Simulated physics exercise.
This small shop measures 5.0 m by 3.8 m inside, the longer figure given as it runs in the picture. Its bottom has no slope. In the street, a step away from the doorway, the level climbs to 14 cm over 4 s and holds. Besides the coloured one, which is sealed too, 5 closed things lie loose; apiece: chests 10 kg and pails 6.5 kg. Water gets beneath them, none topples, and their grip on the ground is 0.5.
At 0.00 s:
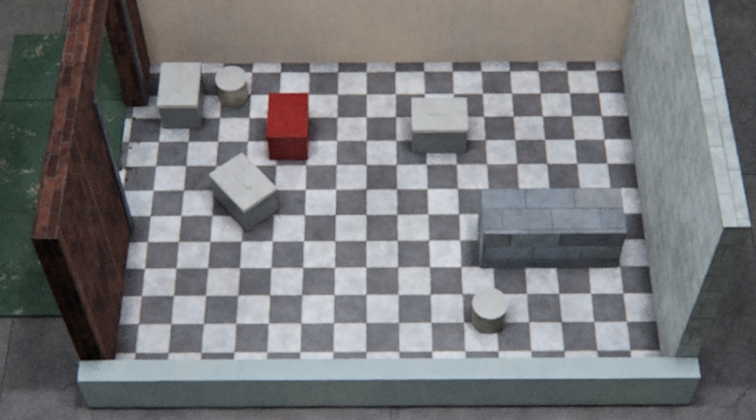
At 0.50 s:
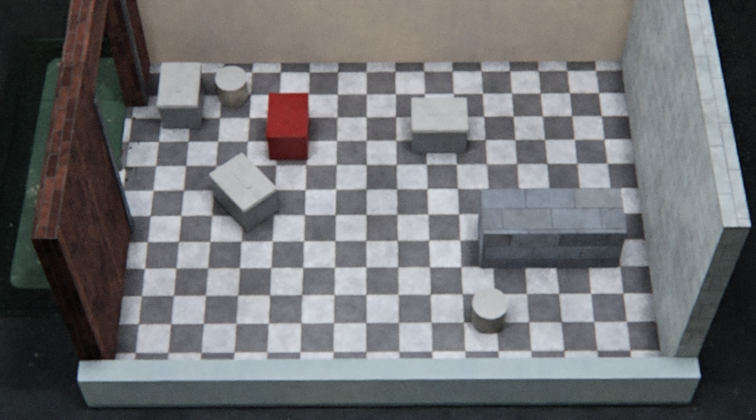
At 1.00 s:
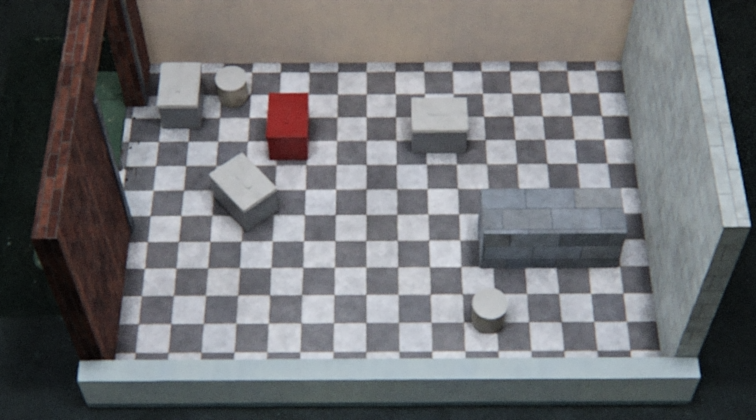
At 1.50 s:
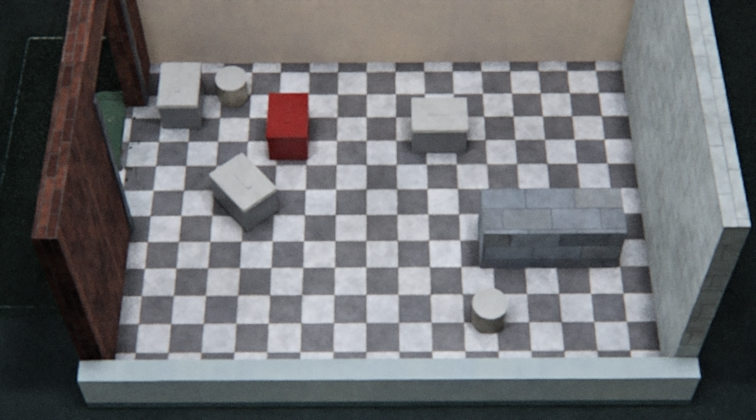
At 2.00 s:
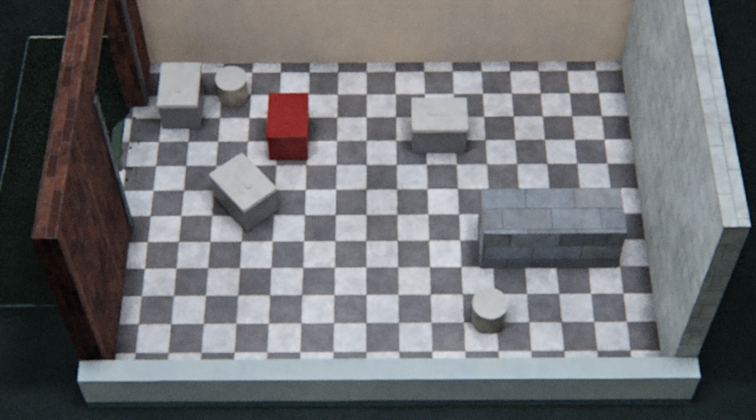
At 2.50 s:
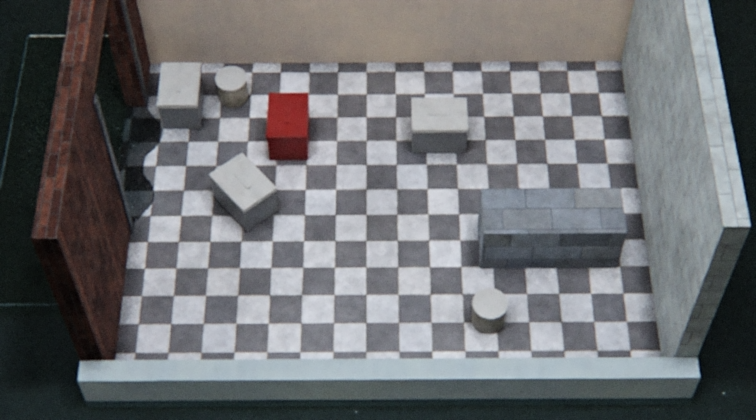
Dark water spreading around a small checkered-floor room, then creeping slightly in through the left doorway while the red box stays still.
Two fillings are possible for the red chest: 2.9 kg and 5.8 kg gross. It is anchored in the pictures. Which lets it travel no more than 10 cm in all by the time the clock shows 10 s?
For it, neither load is enough.
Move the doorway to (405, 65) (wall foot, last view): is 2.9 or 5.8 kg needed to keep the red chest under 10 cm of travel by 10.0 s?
Then neither load is enough.
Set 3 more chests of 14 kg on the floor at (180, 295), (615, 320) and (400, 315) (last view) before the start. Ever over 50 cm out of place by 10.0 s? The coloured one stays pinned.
In that order: Less, less, short of it.
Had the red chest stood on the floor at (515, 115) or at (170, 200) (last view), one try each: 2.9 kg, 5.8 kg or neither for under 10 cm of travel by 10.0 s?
In that order: Neither holds; neither holds.
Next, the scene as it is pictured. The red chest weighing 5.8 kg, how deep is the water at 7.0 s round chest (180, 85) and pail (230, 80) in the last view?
Roughly 5 and 4 cm.
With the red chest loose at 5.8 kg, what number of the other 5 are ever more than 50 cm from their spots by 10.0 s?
That makes 1.
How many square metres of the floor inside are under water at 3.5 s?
Some 1.0 m2.
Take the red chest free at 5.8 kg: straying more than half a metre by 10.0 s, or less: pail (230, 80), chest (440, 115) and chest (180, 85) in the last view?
In turn: Less, under, less.
After 3.5 s the red chest would be 0 cm from its start with 2.9 kg and 0 cm from its start with 5.8 kg; 0 cm of water round it then.
After 4.5 s the red chest would be 30 cm from its start with 2.9 kg and 29 cm from its start with 5.8 kg; 2 cm of water round it then.
After 7.0 s the red chest would be 209 cm from its start with 2.9 kg and 153 cm from its start with 5.8 kg; 5 cm of water round it then.
After 10.0 s the red chest would be 276 cm from its start with 2.9 kg and 314 cm from its start with 5.8 kg; 7 cm of water round it then.
